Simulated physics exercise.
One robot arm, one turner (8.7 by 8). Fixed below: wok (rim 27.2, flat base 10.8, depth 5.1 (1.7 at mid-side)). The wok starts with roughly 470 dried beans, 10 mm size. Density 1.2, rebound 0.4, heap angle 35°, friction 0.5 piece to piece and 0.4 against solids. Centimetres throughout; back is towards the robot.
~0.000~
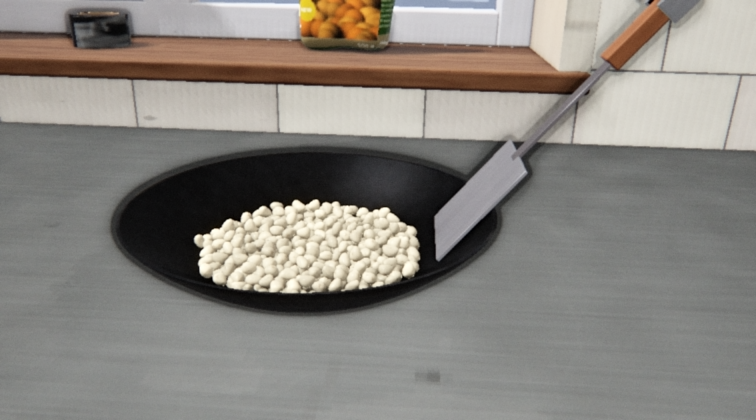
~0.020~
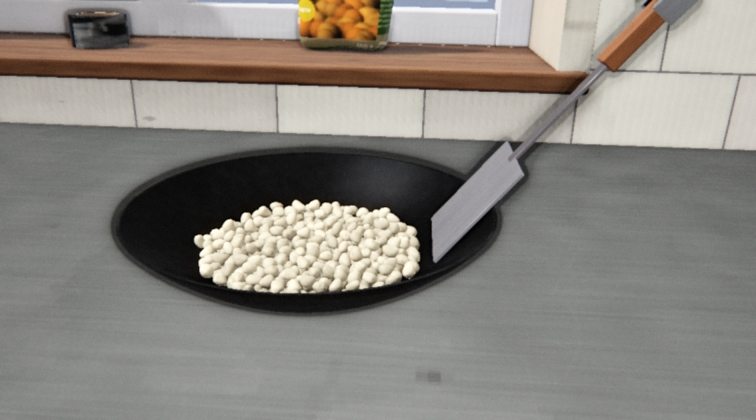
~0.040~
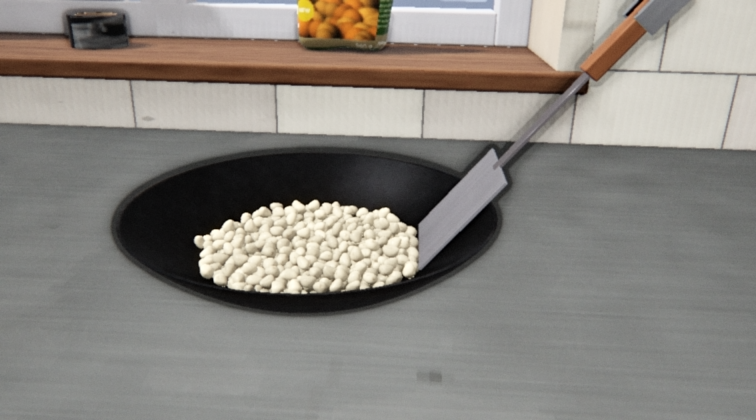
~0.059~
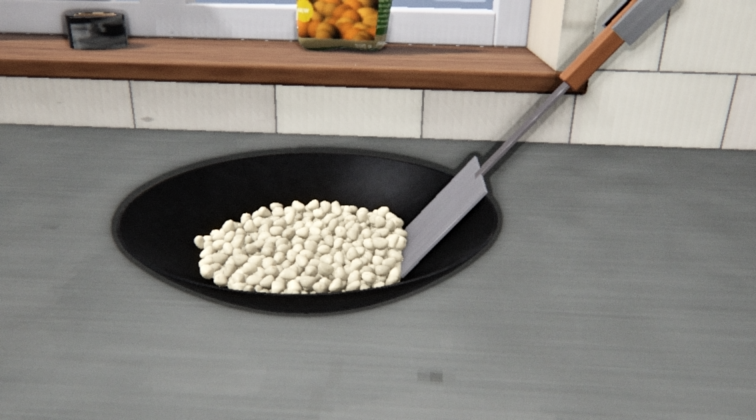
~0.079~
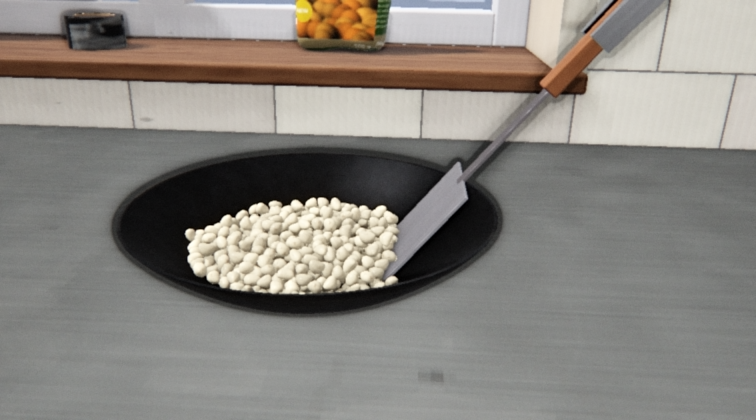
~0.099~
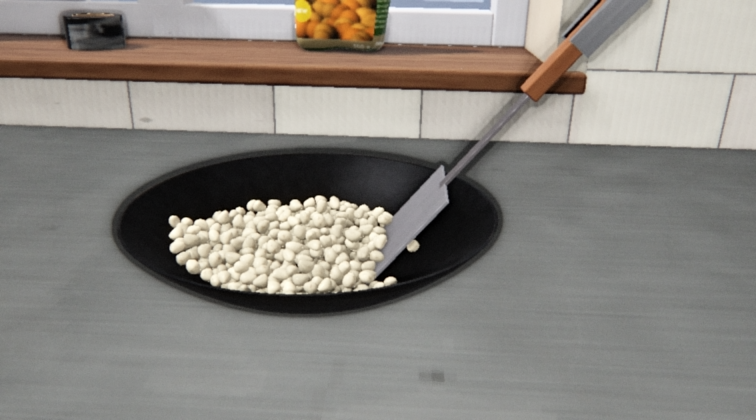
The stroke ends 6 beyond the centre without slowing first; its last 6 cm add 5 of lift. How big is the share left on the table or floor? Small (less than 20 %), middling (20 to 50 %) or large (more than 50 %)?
A small share, less than 20 %, ends on the table or floor.
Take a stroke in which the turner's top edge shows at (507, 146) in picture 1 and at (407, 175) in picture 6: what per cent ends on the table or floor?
Some 5 per cent.
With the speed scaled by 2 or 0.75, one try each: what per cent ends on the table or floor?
Some 15 and 0 per cent.
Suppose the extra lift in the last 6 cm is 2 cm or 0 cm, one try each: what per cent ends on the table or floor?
Some 5 and 10 per cent.
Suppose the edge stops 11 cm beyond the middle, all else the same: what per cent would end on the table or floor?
In that case some 30 per cent.
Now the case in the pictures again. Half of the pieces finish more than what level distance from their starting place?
Roughly 5 cm.
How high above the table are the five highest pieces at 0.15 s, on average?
Roughly 5 cm.
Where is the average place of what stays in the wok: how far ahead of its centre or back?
Roughly 5.0 cm ahead.
After 0.15 s, sloping 51°, highest piece 5 above the table; 466 in the wok.
After 0.21 s, sloping 51°, highest piece 6 above the table; 465 in the wok, 1 on the blade or in flight.
After 0.44 s, sloping 51°, highest piece 6 above the table; 450 in the wok, 13 on the table or floor, 3 on the blade or in flight.
After 1.49 s, sloping 51°, highest piece 6 above the table; 450 in the wok, 16 on the table or floor.
At rest, 450 in the wok, 16 on the table or floor. That is 3 % on the table or floor.
